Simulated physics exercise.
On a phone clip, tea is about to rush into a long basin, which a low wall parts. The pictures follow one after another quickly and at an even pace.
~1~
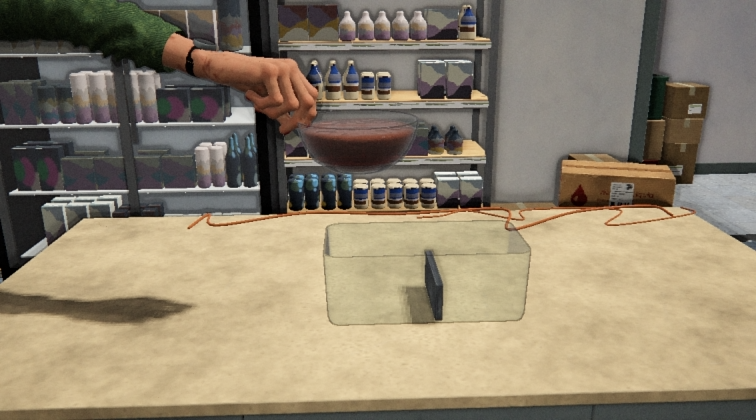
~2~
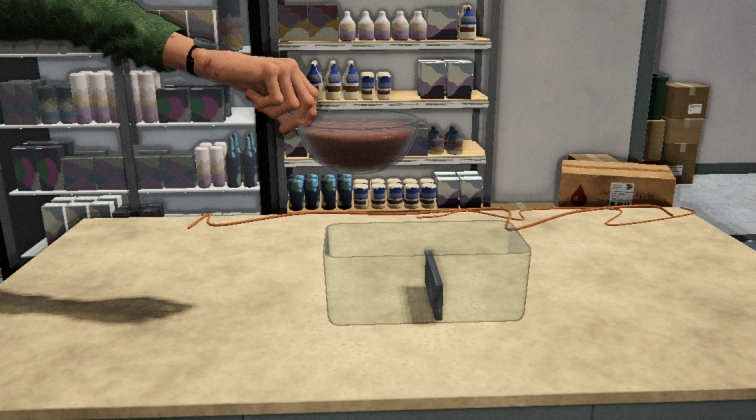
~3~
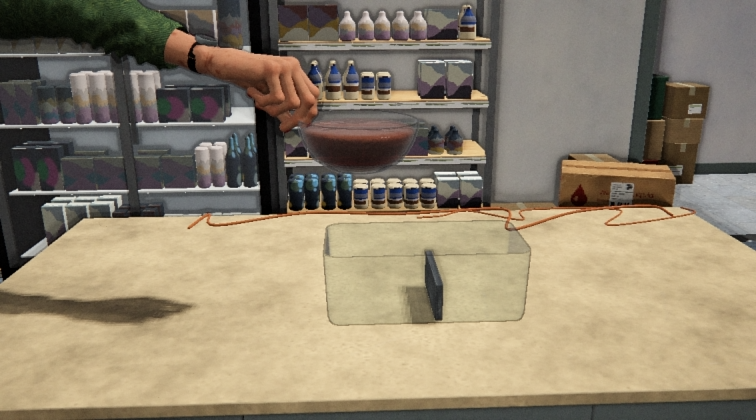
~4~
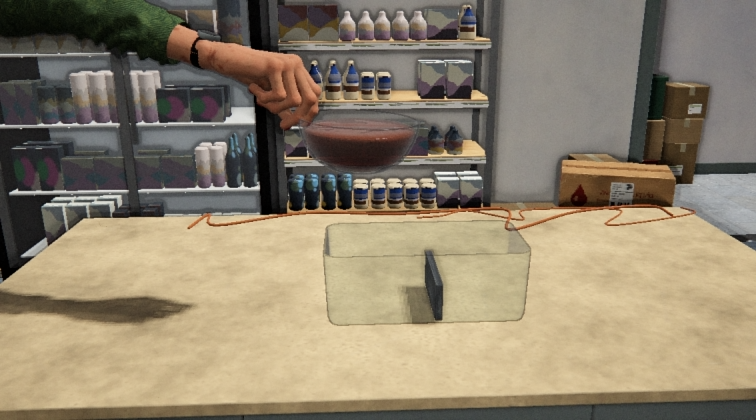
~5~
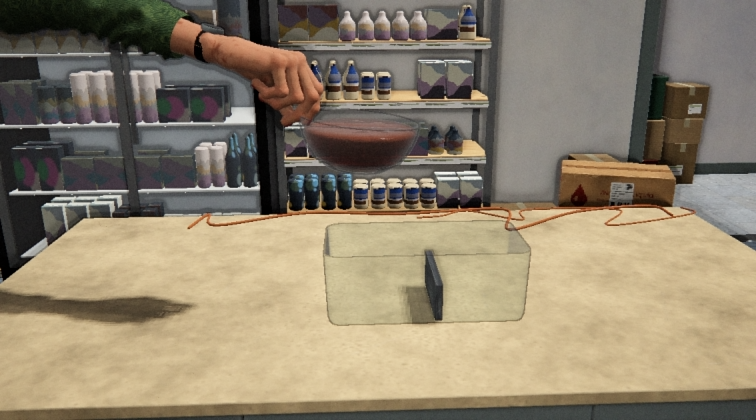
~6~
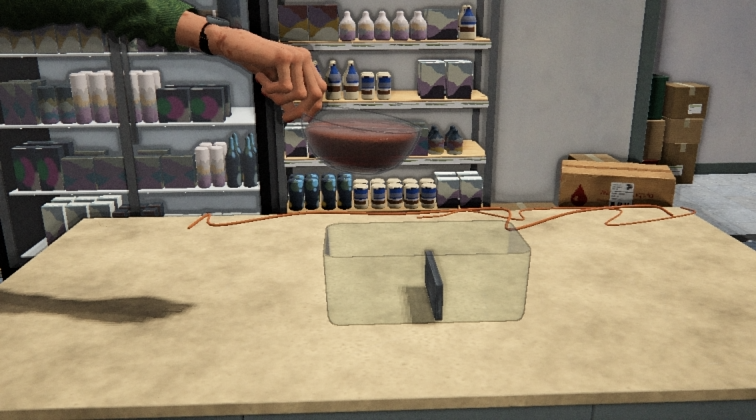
To begin with, a hand reaching in from the left holds a clear bowl of reddish-brown tea level above a long see-through basin parted by a low dark wall. Then the hand slowly tilts the bowl slightly to the right, its right edge dipping a little, while the basin stays still.
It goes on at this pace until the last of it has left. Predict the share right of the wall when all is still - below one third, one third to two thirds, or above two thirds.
The share right of the wall ends up above two thirds.
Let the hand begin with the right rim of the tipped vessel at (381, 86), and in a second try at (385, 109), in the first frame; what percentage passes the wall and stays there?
Start one gives some 45 %, start two some 45 %.
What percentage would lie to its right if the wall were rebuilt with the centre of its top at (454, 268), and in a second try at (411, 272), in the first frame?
First try 50 per cent, second try 90 per cent.
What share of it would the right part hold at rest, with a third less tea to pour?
Roughly 70 percent.
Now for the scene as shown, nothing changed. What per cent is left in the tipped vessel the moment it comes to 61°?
I'd put it near 45 %.
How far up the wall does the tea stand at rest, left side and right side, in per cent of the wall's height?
Left 20 per cent, right 70.
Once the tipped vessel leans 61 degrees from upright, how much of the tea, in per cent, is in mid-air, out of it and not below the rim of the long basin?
About 40 per cent.
A moment on, the tilt is 61° and 44 per cent is still to pour, 1 is left of the wall and 16 right of it.
Next, the tilt is 93° and 3 per cent is still to pour, 12 is left of the wall and 77 right of it.
Then the tilt is 99° and 0 per cent is still to pour, 21 is left of the wall and 78 right of it.
Later the tilt is 99° and 0 per cent is still to pour, 21 is left of the wall and 78 right of it.
In the end 21 per cent lies left of the wall, 78 right of it and 1 outside.
